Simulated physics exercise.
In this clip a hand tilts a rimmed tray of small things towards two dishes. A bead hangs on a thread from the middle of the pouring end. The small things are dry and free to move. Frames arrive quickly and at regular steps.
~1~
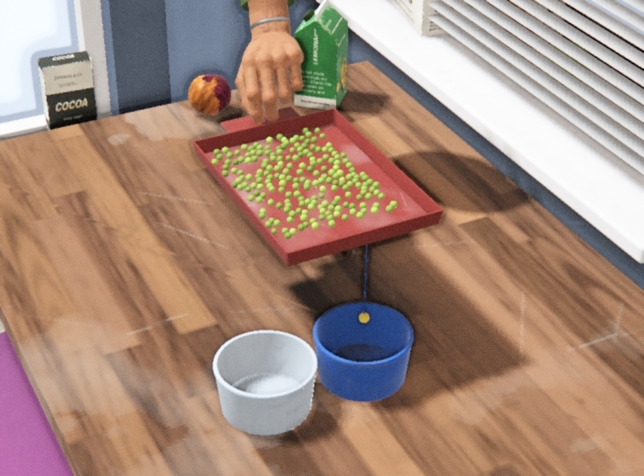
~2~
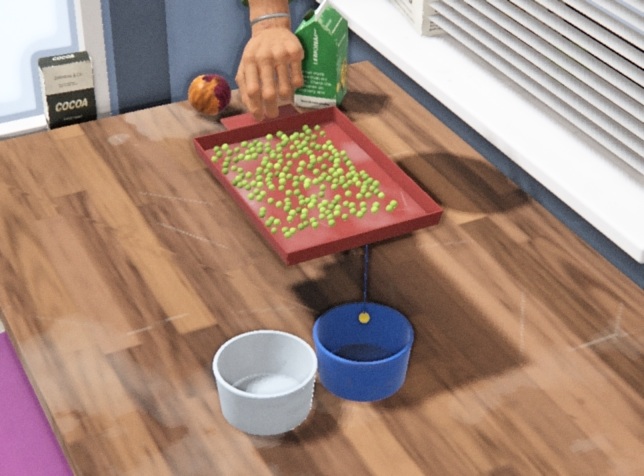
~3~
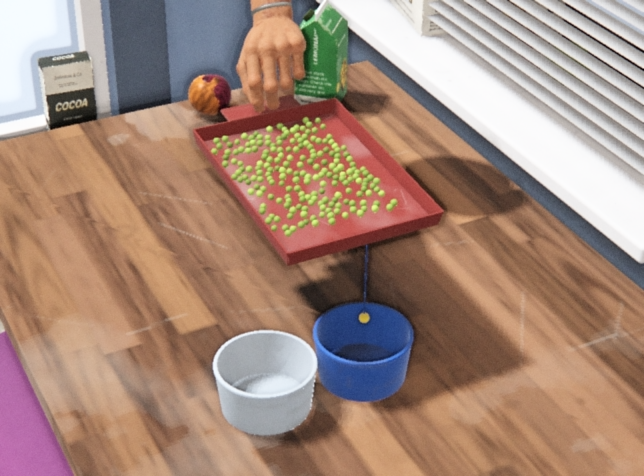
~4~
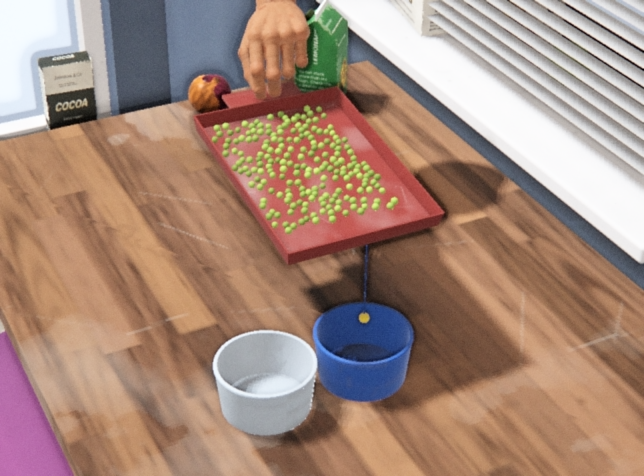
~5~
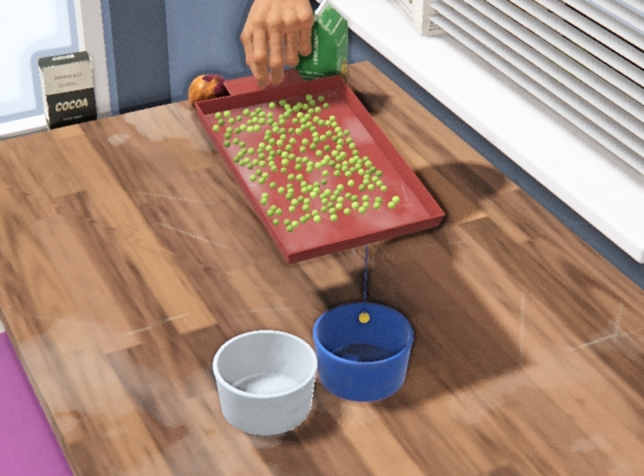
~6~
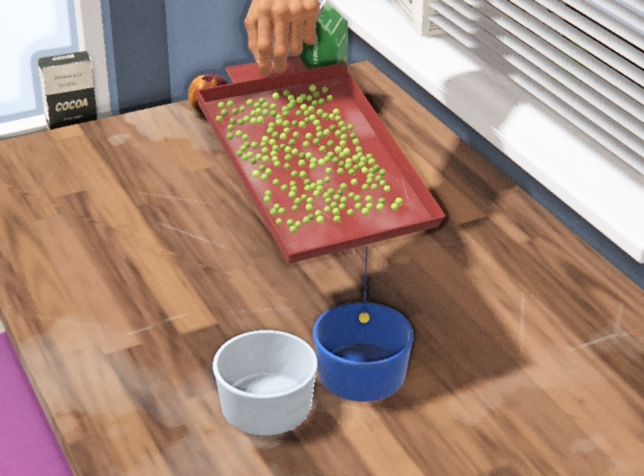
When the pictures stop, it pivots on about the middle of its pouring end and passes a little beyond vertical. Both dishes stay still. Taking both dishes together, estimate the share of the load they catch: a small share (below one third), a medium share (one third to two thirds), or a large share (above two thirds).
They catch a small share of it.
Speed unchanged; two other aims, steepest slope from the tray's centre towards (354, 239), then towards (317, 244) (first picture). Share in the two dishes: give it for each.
Around 40 per cent first, around 80 per cent next.
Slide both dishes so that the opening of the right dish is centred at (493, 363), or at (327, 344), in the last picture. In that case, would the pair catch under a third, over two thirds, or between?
Trial 1 - less than a third. Trial 2 - less than a third.
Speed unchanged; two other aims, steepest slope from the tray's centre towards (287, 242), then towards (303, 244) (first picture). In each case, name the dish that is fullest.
For the first try I'd say the dish over on the left, and for the second, the dish over on the left.
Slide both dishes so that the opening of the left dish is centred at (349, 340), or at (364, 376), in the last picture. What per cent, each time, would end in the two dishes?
The first try gives 60 per cent, the second 80 per cent.
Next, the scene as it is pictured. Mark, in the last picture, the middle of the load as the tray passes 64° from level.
In the last view, the load is centred close to (380, 228).
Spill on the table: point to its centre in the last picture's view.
Check roughly (460, 408) and you'll find the middle.
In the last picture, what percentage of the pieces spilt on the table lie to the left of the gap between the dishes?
Close to 0 per cent of the spill, I think.
Soon, tray tipped steeply; most on the tray; a stray few in the right dish; a small part outside both; a small part in the air.
A while on, tray tipped past a quarter turn; about half on the tray; a stray few in the right dish; a small part outside both; about a third in the air.
Towards the end, tray tipped past a quarter turn; about a quarter in the right dish; most outside both.
Finally, tray tipped past a quarter turn; none in the left dish; about a quarter in the right dish; most outside both.
